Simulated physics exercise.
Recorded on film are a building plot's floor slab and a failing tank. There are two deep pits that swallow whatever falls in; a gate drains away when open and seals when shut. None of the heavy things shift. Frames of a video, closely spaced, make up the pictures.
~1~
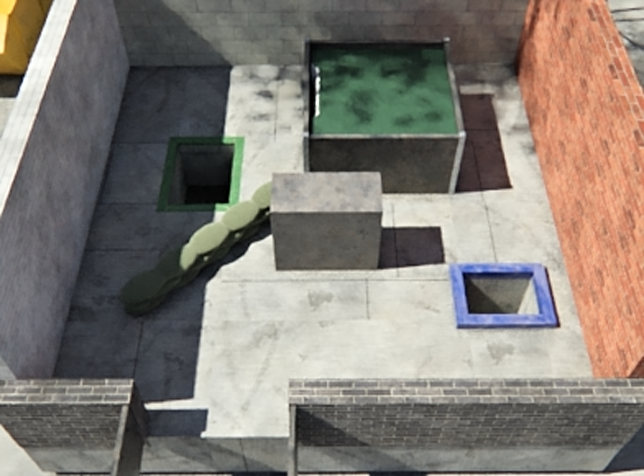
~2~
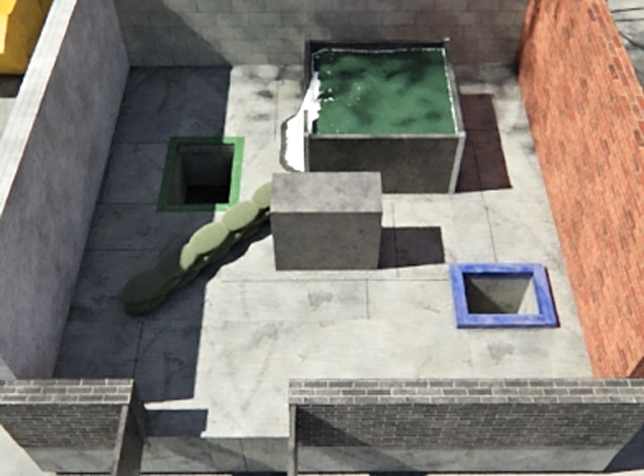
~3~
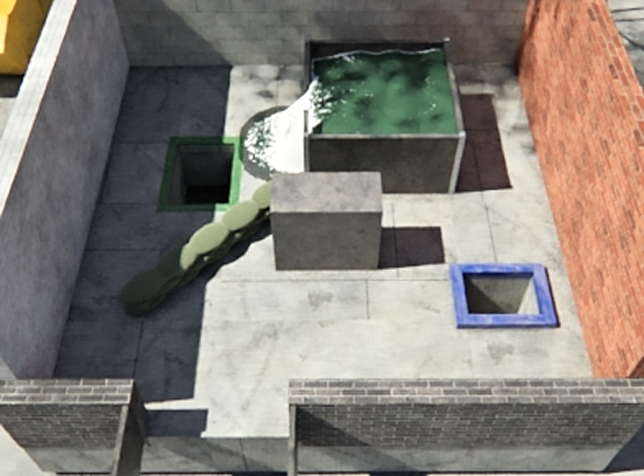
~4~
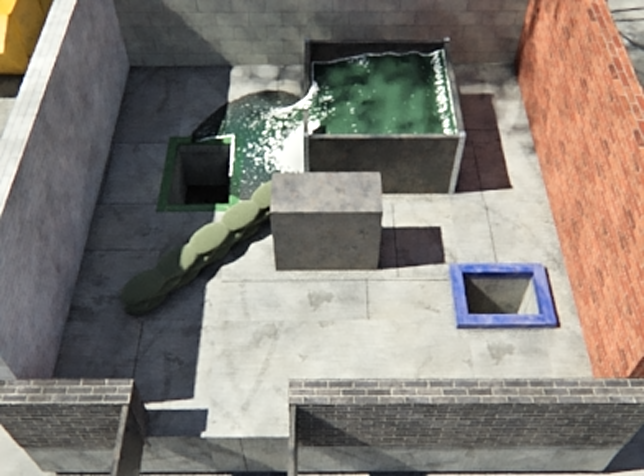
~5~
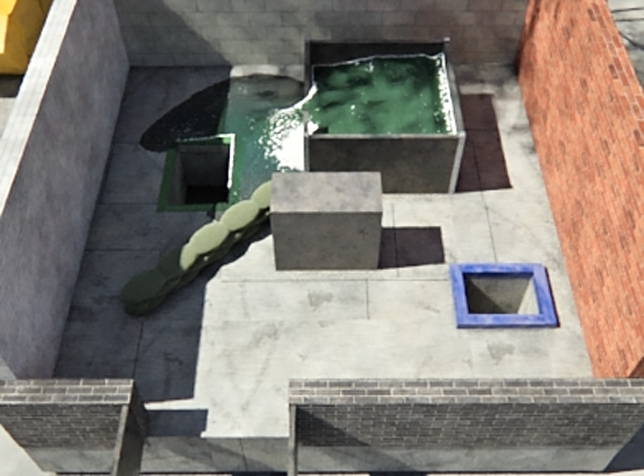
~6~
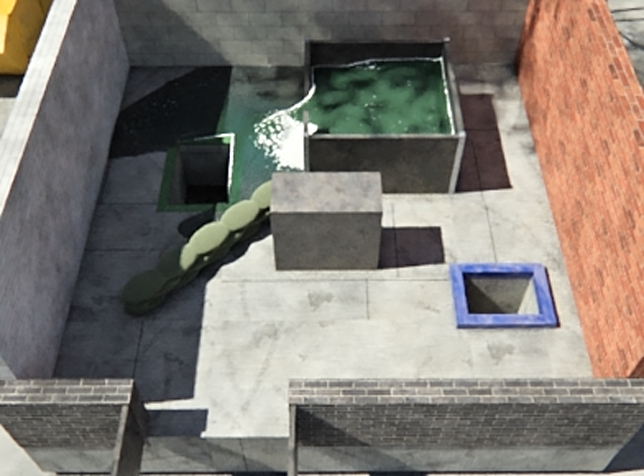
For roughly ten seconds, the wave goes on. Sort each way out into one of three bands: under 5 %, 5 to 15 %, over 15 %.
Sorted: Gate - under 5 %; green pit - over 15 %; blue pit - under 5 %.
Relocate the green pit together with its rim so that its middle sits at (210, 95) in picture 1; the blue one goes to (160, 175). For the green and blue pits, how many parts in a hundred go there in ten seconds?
Green has 45 parts of a hundred and blue has 14.
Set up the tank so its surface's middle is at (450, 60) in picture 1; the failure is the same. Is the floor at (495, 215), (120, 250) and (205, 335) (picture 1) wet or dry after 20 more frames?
Okay, first one high and dry, second one got wet, last one high and dry.
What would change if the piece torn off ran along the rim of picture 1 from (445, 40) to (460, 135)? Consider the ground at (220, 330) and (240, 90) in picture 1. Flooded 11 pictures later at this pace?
In turn: Dry, under water.
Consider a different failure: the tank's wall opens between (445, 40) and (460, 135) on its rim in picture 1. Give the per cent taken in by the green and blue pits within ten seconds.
Per cent: Green 12, blue 12.
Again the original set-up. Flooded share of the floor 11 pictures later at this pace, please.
Share estimate: About 30 per cent.
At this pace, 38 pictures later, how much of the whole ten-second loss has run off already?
Working it through, I arrive at 80 per cent.
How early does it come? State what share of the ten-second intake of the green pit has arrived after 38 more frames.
Roughly 80 %.
A moment on, water covers 25 % of the floor; the gate 0 %, the green pit 15 %, the blue pit 0 %.
Next, water covers 30 % of the floor; the gate 0 %, the green pit 23 %, the blue pit 0 %.
Then, water covers 40 % of the floor; the gate 0 %, the green pit 32 %, the blue pit 0 %.
Later, water covers 65 % of the floor; the gate 1 %, the green pit 43 %, the blue pit 0 %.
In the end, water covers 95 % of the floor; the gate 3 %, the green pit 53 %, the blue pit 0 %.
